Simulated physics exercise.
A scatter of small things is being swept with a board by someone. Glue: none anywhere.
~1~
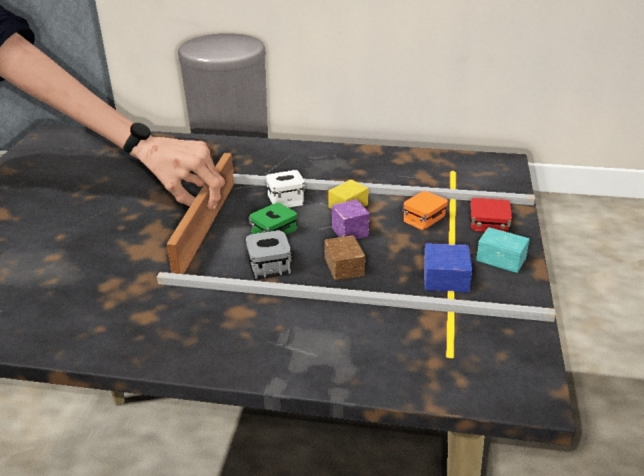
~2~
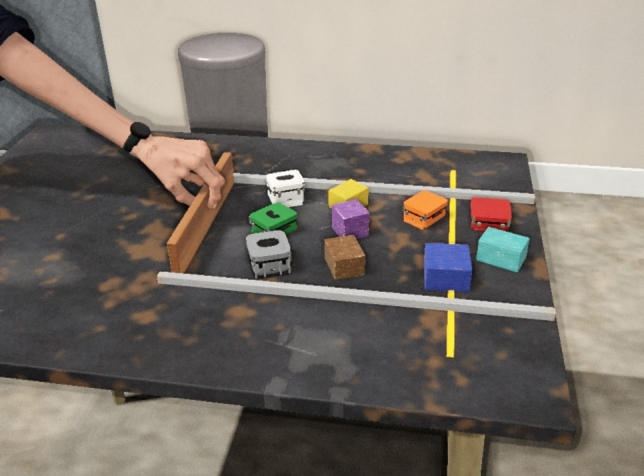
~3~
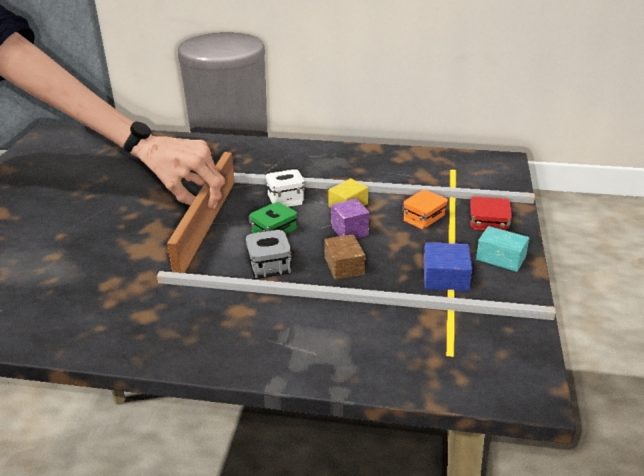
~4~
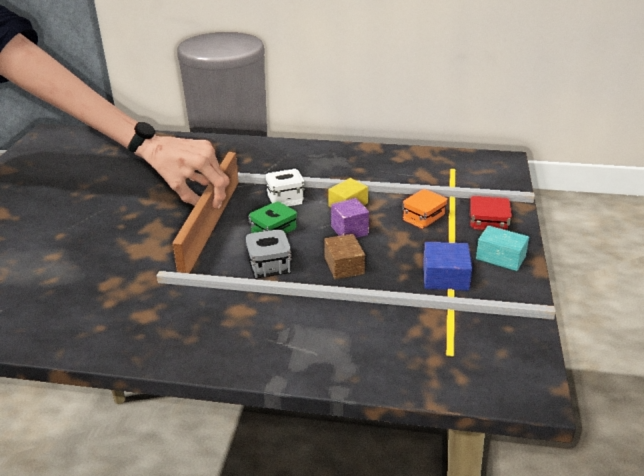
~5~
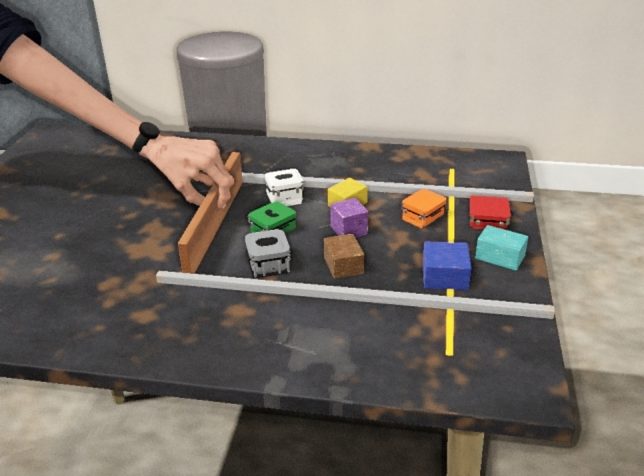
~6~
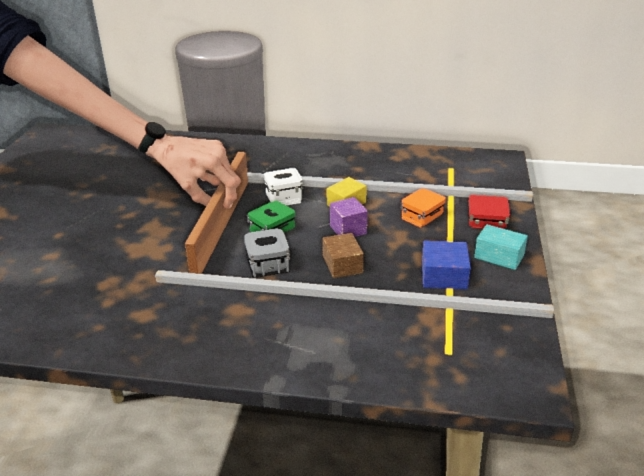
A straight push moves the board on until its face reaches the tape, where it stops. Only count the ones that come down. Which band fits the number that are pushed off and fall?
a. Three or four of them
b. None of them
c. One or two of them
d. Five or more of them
The answer is c.
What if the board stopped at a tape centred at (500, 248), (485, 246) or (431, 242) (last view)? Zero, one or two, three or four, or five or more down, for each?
Counts for the three spots in order: More than four; three or four; either one or two.
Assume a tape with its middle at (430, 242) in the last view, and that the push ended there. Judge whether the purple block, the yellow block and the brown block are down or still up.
Purple block stays put, yellow block stays put, brown block stays put.
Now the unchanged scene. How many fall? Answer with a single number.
Total count: 1.
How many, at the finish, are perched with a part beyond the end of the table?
It comes to 3.
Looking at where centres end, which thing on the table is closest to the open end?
The blue block is foremost.
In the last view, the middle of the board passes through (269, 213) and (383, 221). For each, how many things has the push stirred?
Counts: 3 / 9.
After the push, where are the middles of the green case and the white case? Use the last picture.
The green case ends at (466, 231) and the white case at (468, 203).
A little later, none off yet; turquoise block at rest near (501, 247); red case at rest near (488, 213); blue block at rest near (445, 265).
Next, none off yet; turquoise block at rest near (501, 247); red case shifted about its own width near (530, 216); blue block shifted about its own width near (510, 271).
When it is over, the number that fall off is one or two; down, red case.
